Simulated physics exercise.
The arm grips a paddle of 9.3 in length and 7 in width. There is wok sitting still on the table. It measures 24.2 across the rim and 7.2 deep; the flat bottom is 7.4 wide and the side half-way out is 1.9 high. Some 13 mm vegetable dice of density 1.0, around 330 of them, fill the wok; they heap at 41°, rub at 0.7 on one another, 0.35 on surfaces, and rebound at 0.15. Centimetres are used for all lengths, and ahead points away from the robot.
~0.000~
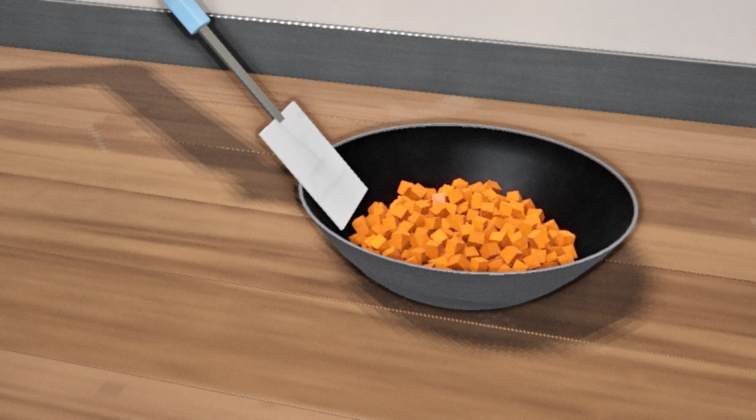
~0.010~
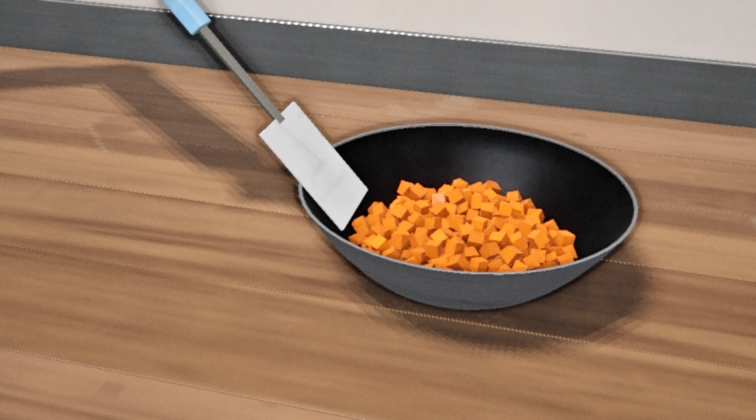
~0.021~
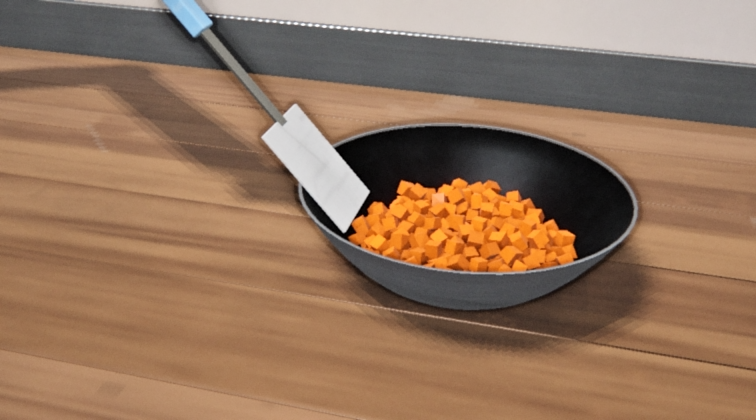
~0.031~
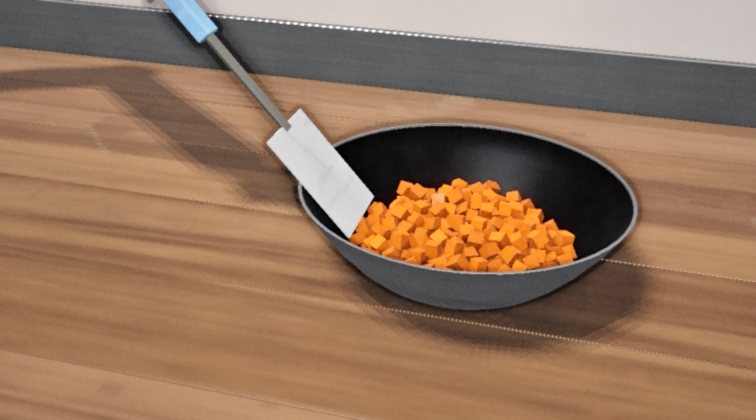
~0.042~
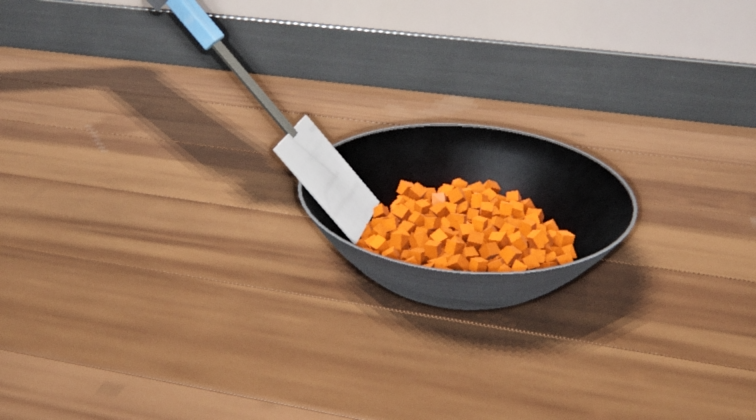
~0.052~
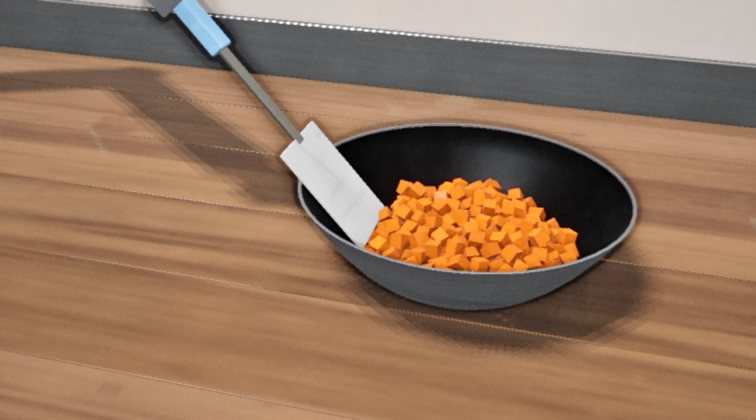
On a wooden tabletop, a blue-handled spatula easing slightly down and right into a dark wok, nudging heaped orange cubes a little.
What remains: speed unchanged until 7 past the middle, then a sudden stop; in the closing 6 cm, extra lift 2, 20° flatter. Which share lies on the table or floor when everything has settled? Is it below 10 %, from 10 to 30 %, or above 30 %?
From 10 to 30 %.
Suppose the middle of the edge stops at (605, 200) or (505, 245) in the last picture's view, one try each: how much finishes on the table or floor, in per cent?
Try 1: Approx. 50 %; try 2: Approx. 0 %.
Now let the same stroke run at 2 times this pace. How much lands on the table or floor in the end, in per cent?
40 %.
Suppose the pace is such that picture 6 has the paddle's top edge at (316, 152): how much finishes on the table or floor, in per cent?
Near 35 in a hundred.
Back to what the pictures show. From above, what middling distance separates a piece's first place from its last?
The answer is about 8 cm.
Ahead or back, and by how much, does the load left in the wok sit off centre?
I'd say close to 4.5 cm toward the front.
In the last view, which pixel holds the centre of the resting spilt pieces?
In the last view, it's around (701, 313).
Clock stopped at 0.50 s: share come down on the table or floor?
Roughly 20 percent of it.
By 0.15 s, sloping 48°, highest piece 9 above the table; 331 in the wok, 1 on the blade or in flight.
By 0.25 s, sloping 40°, highest piece 9 above the table; 322 in the wok, 1 on the table or floor, 9 on the blade or in flight.
By 0.50 s, sloping 28°, highest piece 9 above the table; 262 in the wok, 66 on the table or floor, 4 on the blade or in flight.
By 1.55 s, sloping 28°, highest piece 9 above the table; 262 in the wok, 70 on the table or floor.
Final count, 262 in the wok, 70 on the table or floor. That is 21 % on the table or floor.
